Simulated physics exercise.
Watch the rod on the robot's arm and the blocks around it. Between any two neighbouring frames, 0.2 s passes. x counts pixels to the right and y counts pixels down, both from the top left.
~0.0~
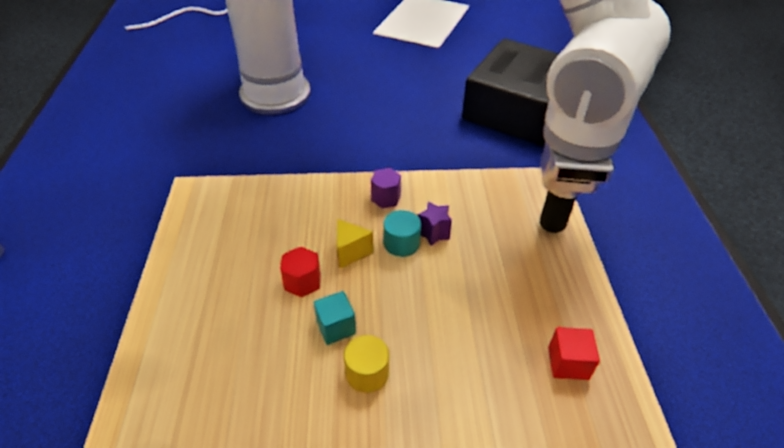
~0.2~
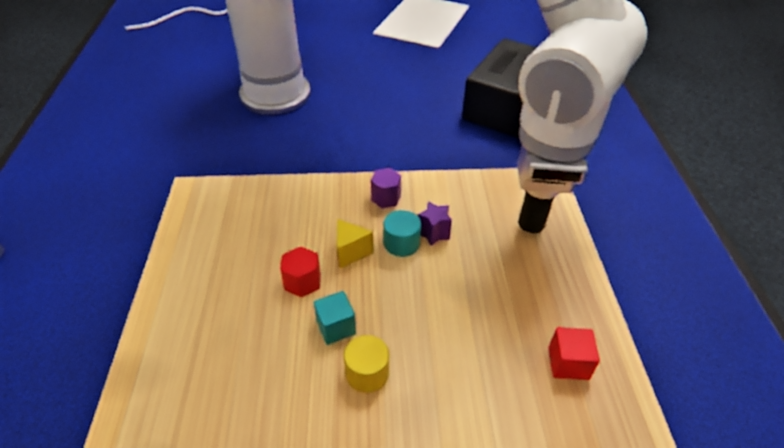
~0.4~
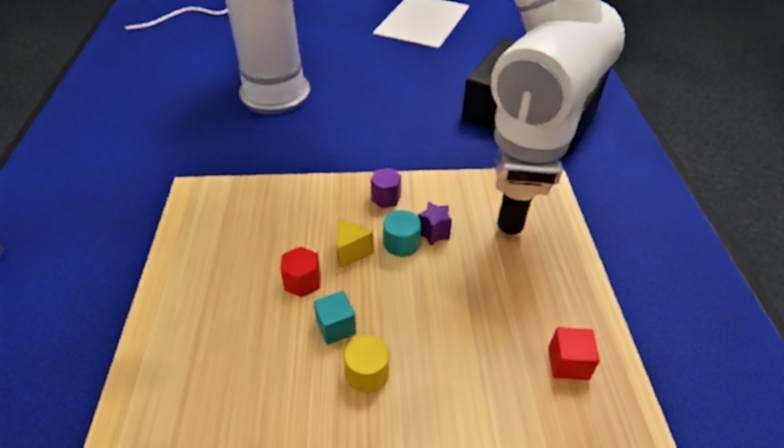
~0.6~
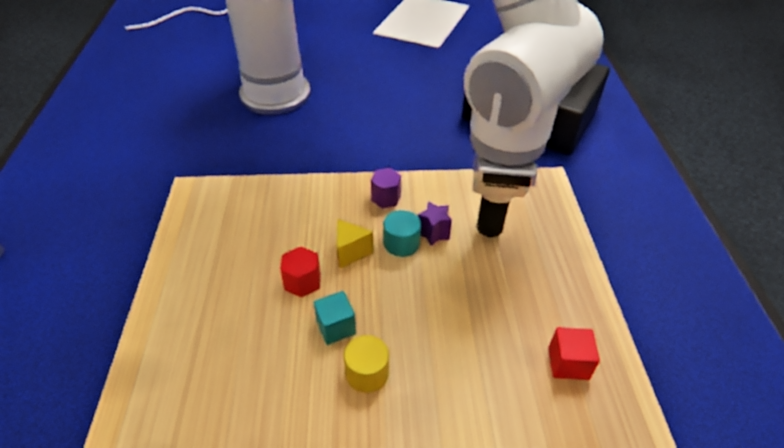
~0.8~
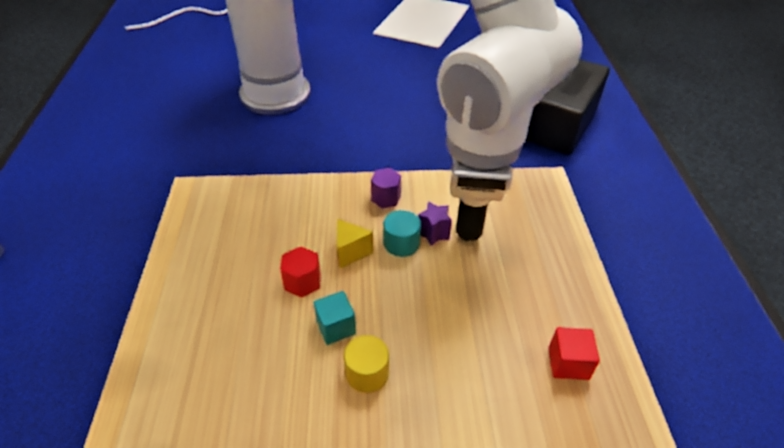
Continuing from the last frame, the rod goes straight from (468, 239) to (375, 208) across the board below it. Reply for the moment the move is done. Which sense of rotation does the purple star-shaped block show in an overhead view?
Seen from overhead, it turns anticlockwise.
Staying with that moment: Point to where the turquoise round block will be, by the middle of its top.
It is going to be at (368, 228).
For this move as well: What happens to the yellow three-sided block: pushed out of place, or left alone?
It's moved.
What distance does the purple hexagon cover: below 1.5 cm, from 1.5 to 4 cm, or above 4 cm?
Overall it shifts between 1.5 and 4 cm.
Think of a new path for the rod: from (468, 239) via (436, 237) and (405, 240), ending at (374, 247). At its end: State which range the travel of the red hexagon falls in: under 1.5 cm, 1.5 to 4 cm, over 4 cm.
Net shift: Below 1.5 cm.
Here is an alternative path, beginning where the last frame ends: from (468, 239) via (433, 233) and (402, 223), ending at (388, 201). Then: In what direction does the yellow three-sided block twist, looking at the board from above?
My answer: Clockwise.
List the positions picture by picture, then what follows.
In the first frame, rod's lower end (553, 223); yellow three-sided block (349, 232); purple hexagon (386, 177); turquoise round block (402, 222); purple star-shaped block (436, 213).
In the second frame, rod (532, 224); blocks still.
In the third frame, rod (510, 225); blocks still.
In the fourth frame, rod (490, 228); blocks still.
In the fifth frame, rod (469, 231); yellow three-sided block (349, 232); purple hexagon (386, 177); turquoise round block (402, 222); purple star-shaped block (436, 213).
On the path given first. One third of the way, rod (436, 221); turquoise round block (387, 224); purple star-shaped block (410, 208).
Two thirds of the way, rod (404, 211); yellow three-sided block (340, 238), turned 40° clockwise; turquoise round block (369, 228); purple star-shaped block (376, 203), turned 25° anticlockwise.
At the end, rod (374, 201); yellow three-sided block (339, 239), turned 40° clockwise; purple hexagon (378, 170), turned 30° clockwise; turquoise round block (368, 228); purple star-shaped block (354, 205), turned 90° anticlockwise.
